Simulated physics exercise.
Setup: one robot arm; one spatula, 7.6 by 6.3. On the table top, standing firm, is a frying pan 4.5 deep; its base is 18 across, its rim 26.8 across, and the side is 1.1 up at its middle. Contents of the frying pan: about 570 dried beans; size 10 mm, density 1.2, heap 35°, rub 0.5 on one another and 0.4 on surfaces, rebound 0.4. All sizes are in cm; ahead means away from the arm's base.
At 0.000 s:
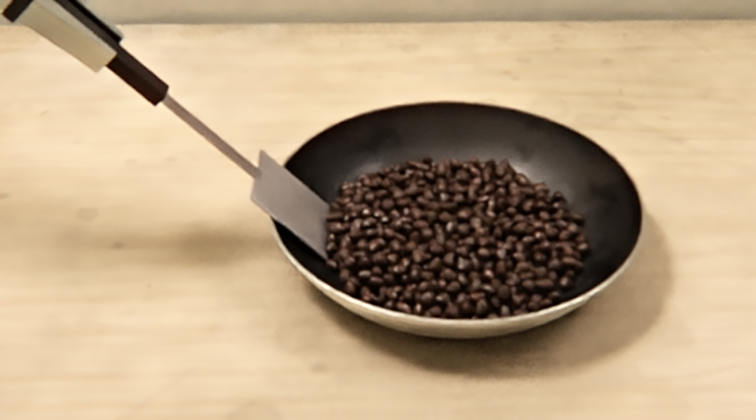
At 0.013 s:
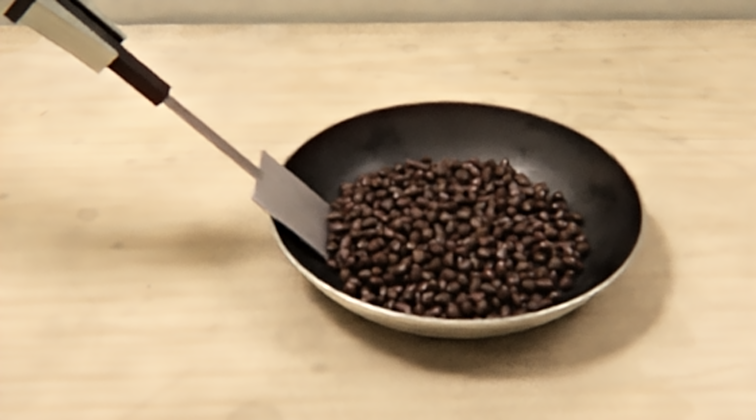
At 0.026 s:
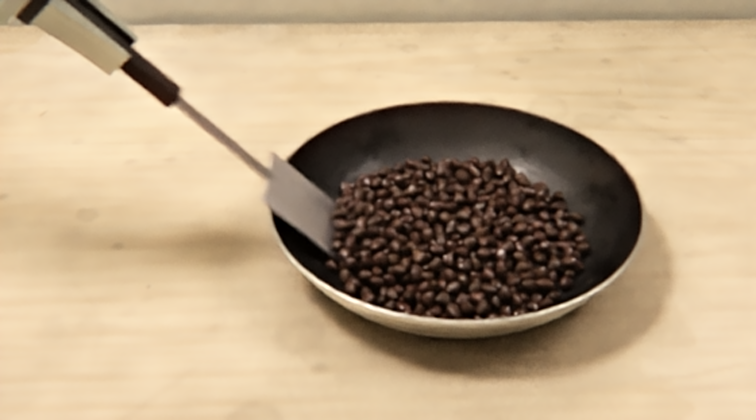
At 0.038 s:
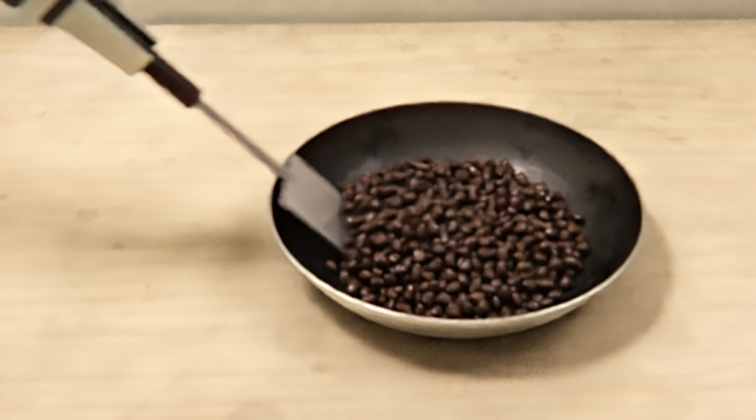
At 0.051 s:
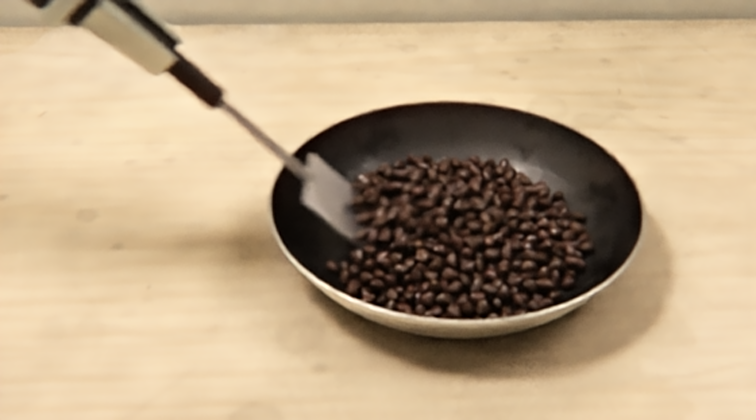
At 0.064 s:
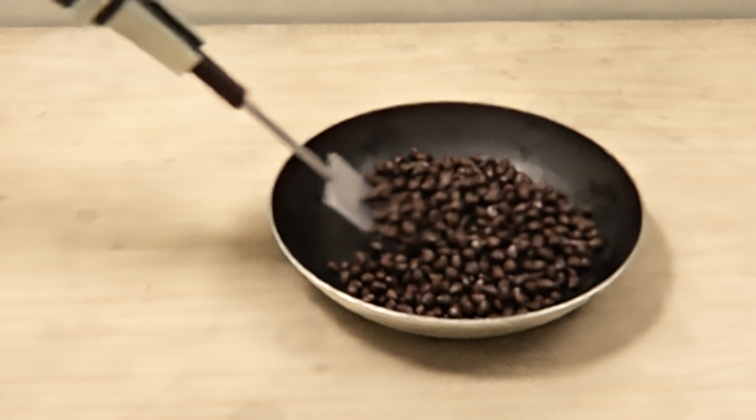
In this clip, a robot arm holds a spatula at the left side of a black frying pan of dark beans, then moves it rightward into the pan, pushing some beans to the right while the pan stays still.
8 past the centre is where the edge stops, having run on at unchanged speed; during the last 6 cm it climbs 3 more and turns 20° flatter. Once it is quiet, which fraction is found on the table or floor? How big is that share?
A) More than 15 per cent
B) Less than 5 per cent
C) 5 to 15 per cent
5 to 15 per cent (C).
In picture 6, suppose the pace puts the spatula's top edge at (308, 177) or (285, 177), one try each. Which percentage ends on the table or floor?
Roughly 0 per cent, then roughly 0 per cent.
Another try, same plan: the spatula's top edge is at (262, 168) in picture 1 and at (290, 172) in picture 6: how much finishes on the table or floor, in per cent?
About 0 per cent.
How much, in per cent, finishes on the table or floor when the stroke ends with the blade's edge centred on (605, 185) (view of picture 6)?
I'd estimate about 25 per cent.
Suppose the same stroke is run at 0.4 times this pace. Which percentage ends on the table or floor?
Something close to 0 per cent ends up on the table or floor.
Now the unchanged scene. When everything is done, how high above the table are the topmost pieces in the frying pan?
Close to 5.0 centimetres high.
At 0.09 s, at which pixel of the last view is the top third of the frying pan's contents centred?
Centre estimated at around (481, 218).
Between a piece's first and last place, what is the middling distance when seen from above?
The answer is about 3 cm.
After 0.09 s, sloping 48°, highest piece 7 above the table; 574 in the frying pan.
After 0.13 s, sloping 42°, highest piece 8 above the table; 574 in the frying pan.
After 0.34 s, sloping 28°, highest piece 10 above the table; 515 in the frying pan, 48 on the table or floor, 11 on the blade or in flight.
After 1.39 s, sloping 28°, highest piece 5 above the table; 515 in the frying pan, 59 on the table or floor.
At rest, 515 in the frying pan, 59 on the table or floor. That is 10 % on the table or floor.
